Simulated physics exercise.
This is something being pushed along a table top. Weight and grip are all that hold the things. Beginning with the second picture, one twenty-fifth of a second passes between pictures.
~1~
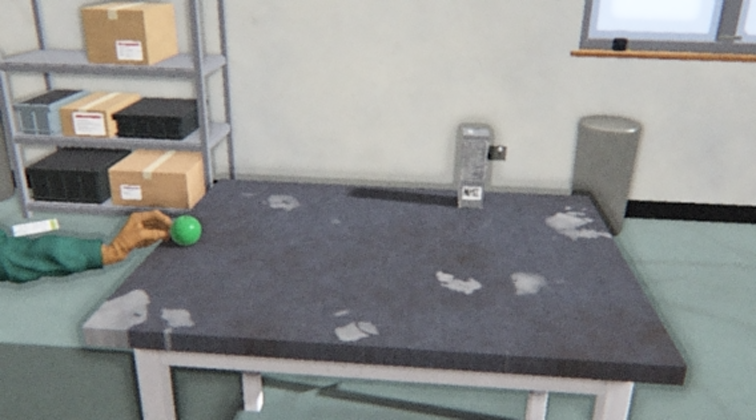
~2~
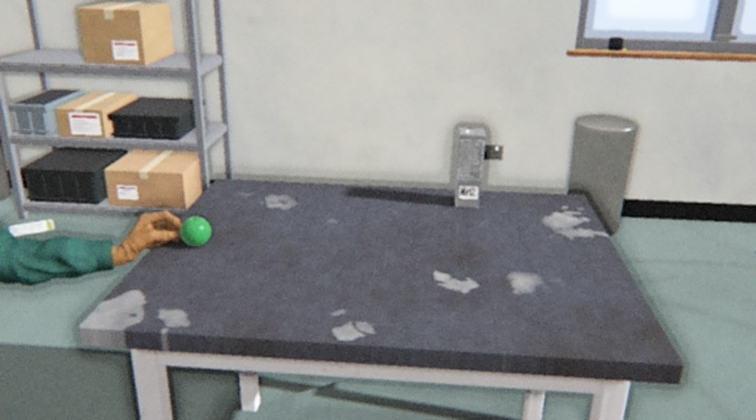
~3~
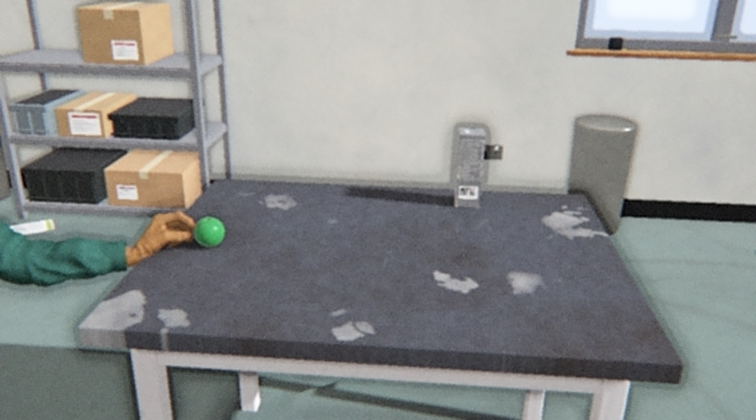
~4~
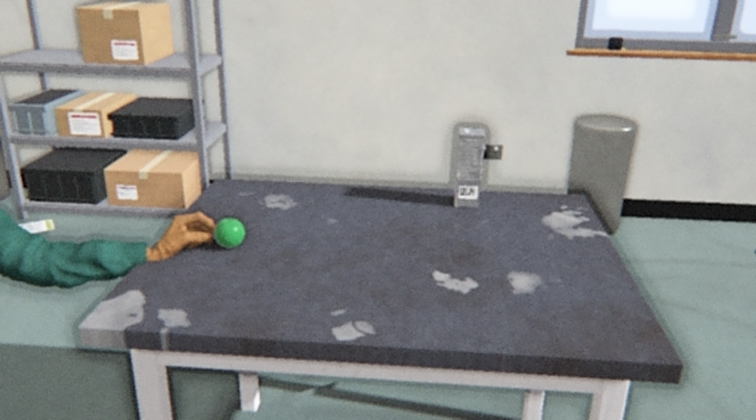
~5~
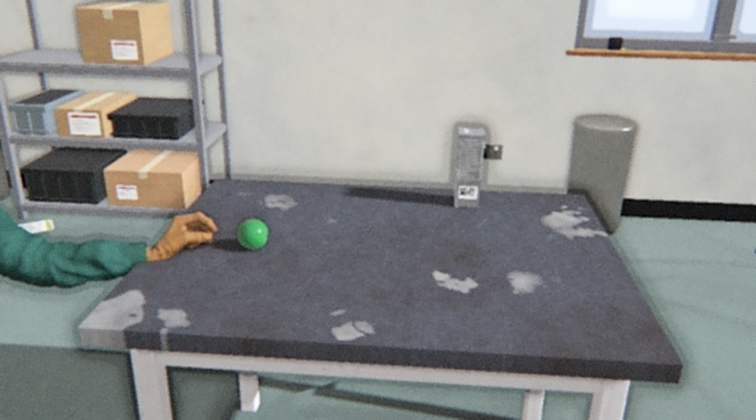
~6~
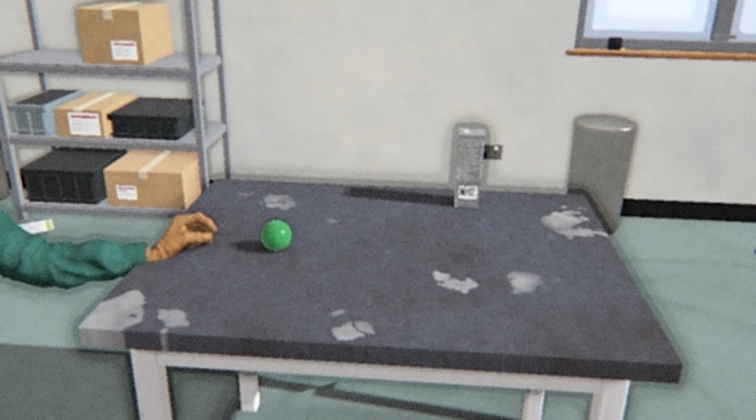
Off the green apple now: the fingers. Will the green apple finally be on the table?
It is lost over the side.
Then, 0.40 s later than the last frame, green apple moved well along near (503, 247).
Then, 0.80 s later than the last frame, green apple now off the table.
When it is over, off the table, green apple.
